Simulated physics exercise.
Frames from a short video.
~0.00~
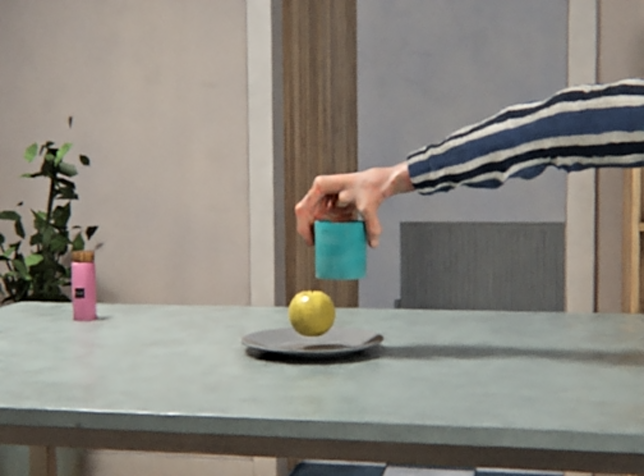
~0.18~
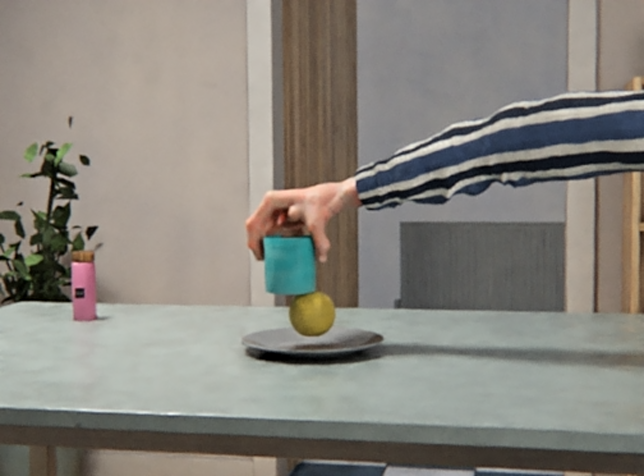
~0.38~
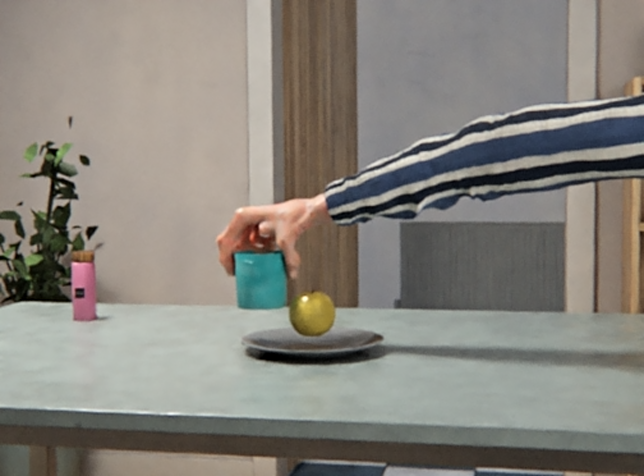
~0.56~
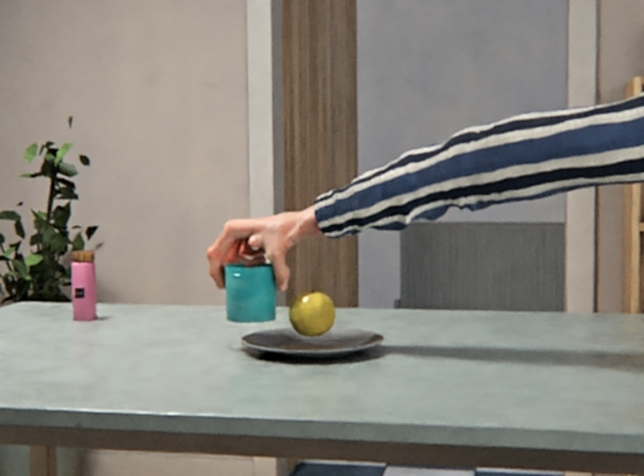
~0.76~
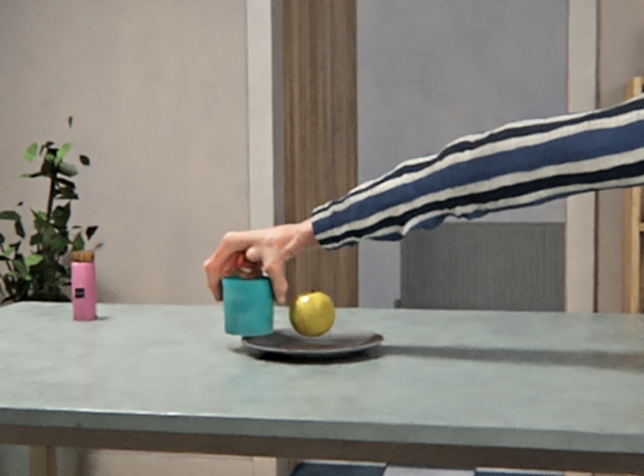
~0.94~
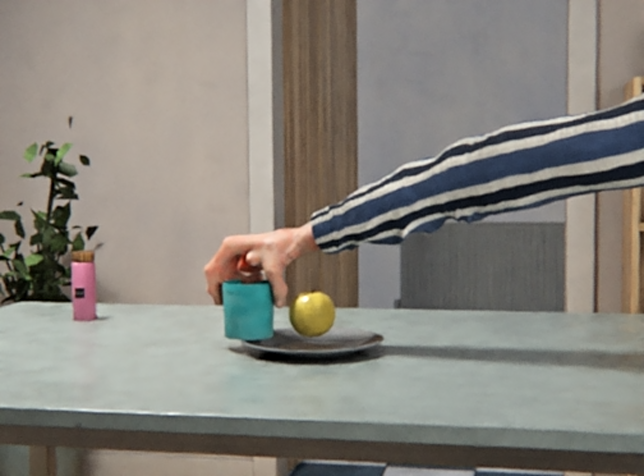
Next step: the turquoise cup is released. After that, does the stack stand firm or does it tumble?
It stands firm.
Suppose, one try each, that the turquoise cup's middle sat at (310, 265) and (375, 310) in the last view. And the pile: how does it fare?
So the first time it goes over and the second time it does not fall.
By 1.04 s, all is still.
By 1.34 s, turquoise cup resting near (249, 309).
When it is over (2.0 s), all 4 as before. End places, in pixels of the last picture, turquoise cup near (249, 309). The pile keeps its balance.
